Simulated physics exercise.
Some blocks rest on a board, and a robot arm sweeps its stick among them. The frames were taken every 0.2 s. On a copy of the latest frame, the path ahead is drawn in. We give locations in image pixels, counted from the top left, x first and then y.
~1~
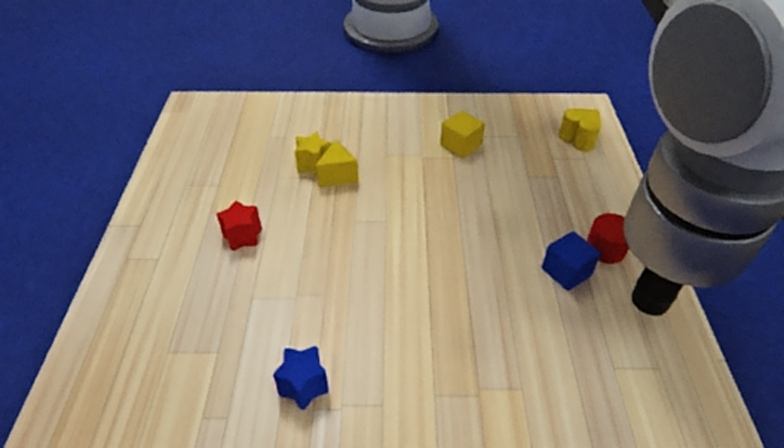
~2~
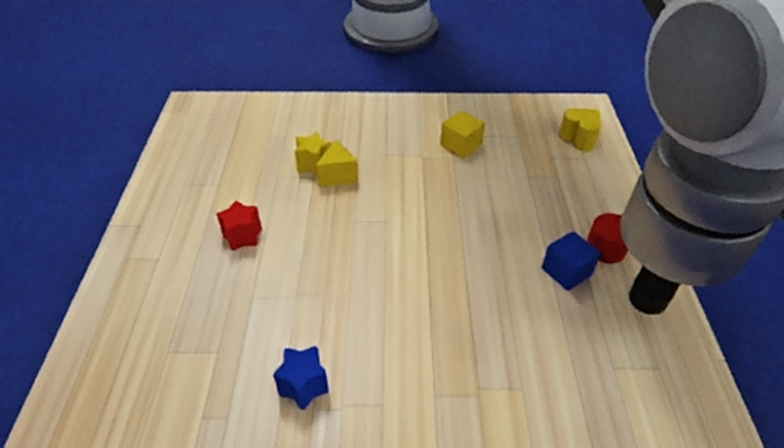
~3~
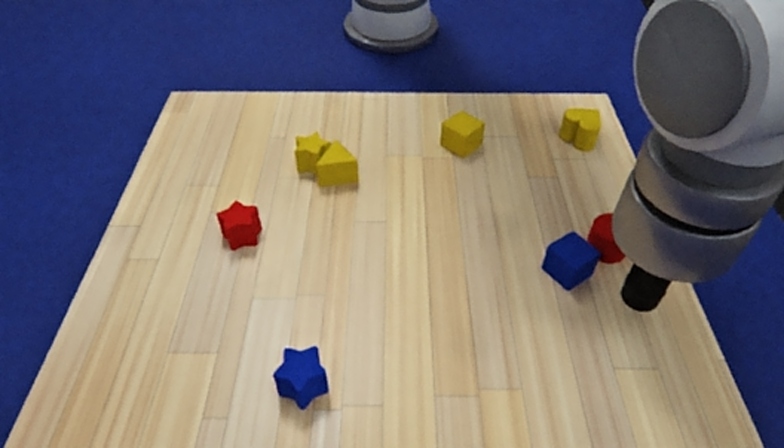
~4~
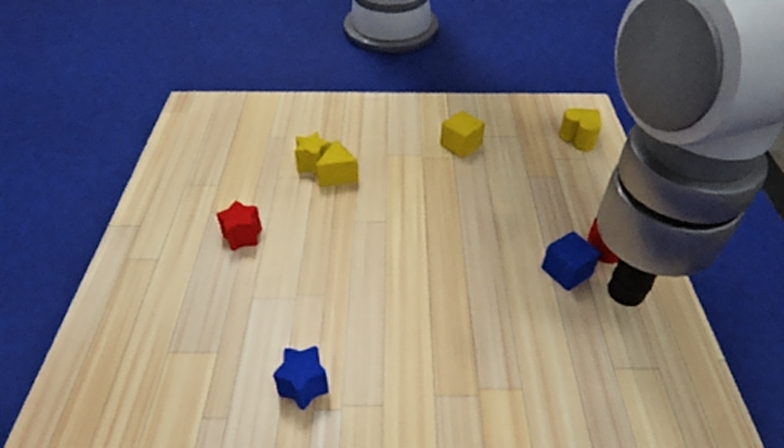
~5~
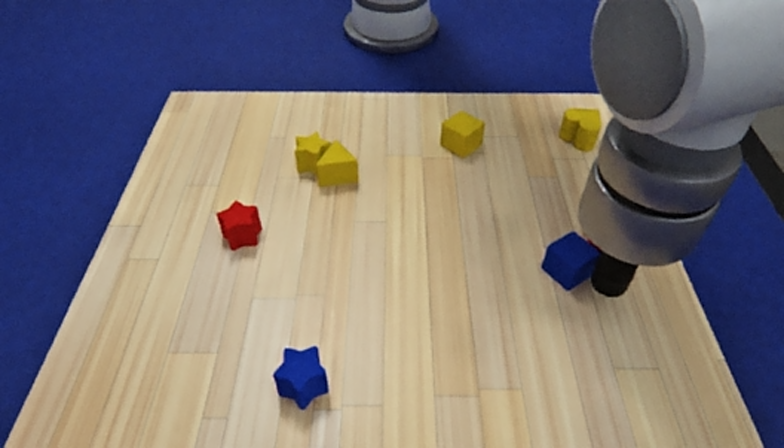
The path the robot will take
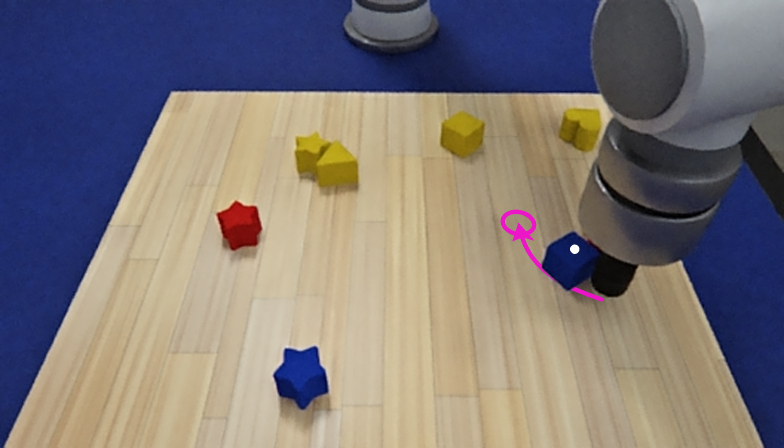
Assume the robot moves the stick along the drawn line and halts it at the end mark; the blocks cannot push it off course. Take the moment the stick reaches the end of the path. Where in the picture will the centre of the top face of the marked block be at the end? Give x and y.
I predict (527, 179).
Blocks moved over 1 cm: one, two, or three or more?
Going by the path, one of them shifts by more than about 1 cm.
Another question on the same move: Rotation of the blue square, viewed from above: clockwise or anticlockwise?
Spins clockwise.
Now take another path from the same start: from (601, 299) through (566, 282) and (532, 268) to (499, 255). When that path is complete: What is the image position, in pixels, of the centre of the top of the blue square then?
It ends at (534, 217).
The drawn path runs from (601, 299) over (559, 281) and (529, 253) to (518, 223); the dot is on the blue square.
What follows on the original path. One third of the way, stick (563, 265); blue square (550, 231), turned 35° clockwise.
Two thirds of the way, stick (533, 237); blue square (533, 205), turned 50° clockwise.
At the end, stick (522, 207); blue square (527, 179), turned 60° clockwise; red cylinder not moved.
